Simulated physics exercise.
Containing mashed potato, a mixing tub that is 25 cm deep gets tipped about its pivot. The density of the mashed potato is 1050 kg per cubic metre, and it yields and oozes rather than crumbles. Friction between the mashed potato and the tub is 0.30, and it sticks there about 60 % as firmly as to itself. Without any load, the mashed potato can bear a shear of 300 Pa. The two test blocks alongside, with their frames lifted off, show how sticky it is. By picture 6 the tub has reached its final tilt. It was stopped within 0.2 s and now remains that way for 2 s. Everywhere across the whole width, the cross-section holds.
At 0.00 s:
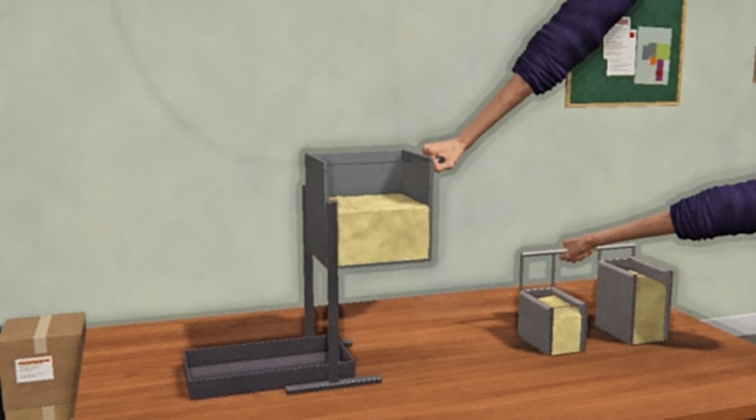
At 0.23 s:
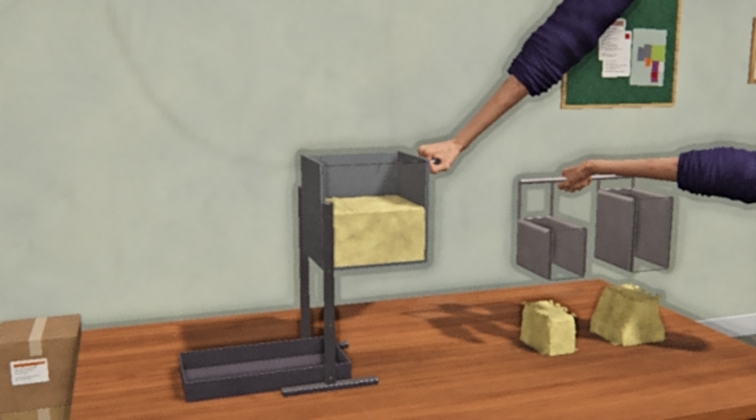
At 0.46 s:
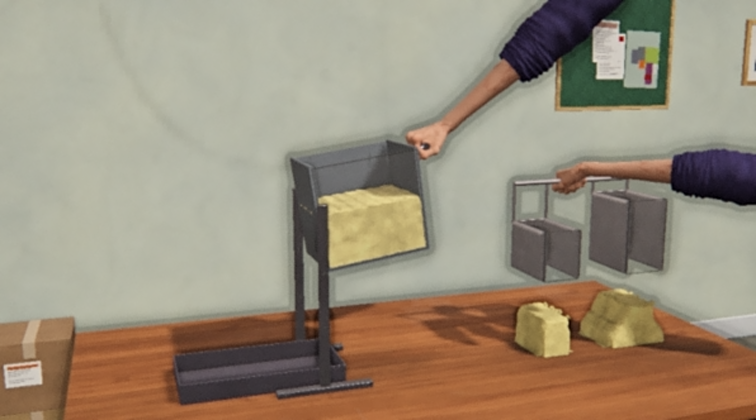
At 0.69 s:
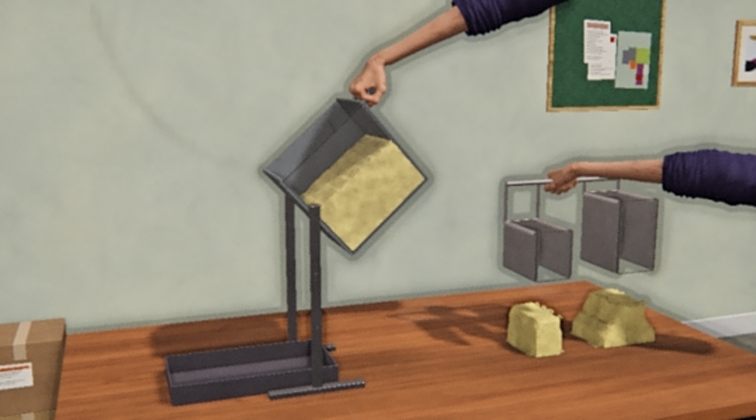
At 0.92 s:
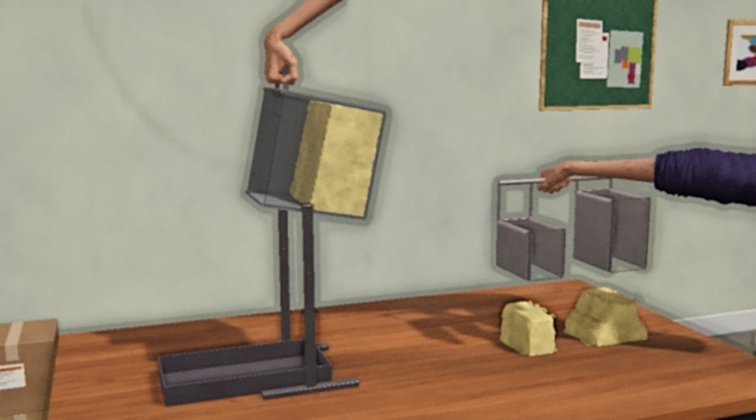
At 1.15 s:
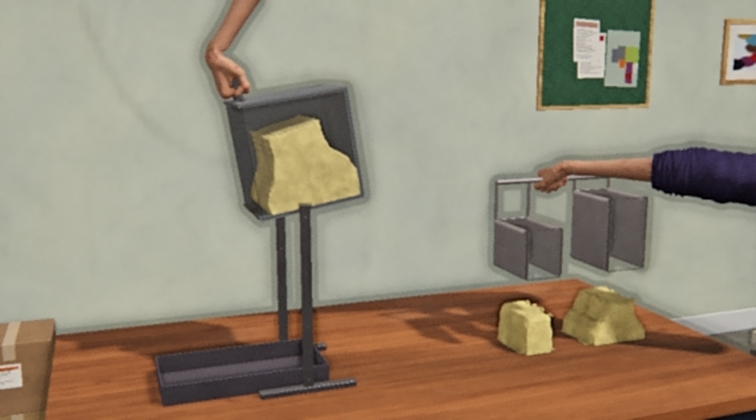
At the start, one hand grips an upright grey tub of yellow mash while another lifts the casings off two blocks, and the right block slumps wider. The first hand then swings the tub over leftward past its side, and the mash inside turns with it and sags into an uneven lump.
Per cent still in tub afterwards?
Approx. 47 %.
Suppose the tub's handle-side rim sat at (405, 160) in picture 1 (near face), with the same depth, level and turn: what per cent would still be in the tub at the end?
The tub would keep roughly 65 percent.
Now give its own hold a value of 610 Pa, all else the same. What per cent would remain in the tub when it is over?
65 %.
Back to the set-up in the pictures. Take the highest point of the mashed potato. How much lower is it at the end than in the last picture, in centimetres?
About 12 cm.
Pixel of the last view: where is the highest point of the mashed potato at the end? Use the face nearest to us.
Around (328, 173).
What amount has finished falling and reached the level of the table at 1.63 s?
50 %.
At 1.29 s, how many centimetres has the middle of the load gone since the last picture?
Some 8 cm.
After 1.29 s, the tub is at 99 degrees and holds 75 %.
After 1.46 s, the tub is at 99 degrees and holds 49 %.
After 1.63 s, the tub is at 99 degrees and holds 47 %.
After 1.80 s, the tub is at 99 degrees and holds 47 %.
After 3.15 s, at the end, the tub is at 99 degrees and holds 47 %.
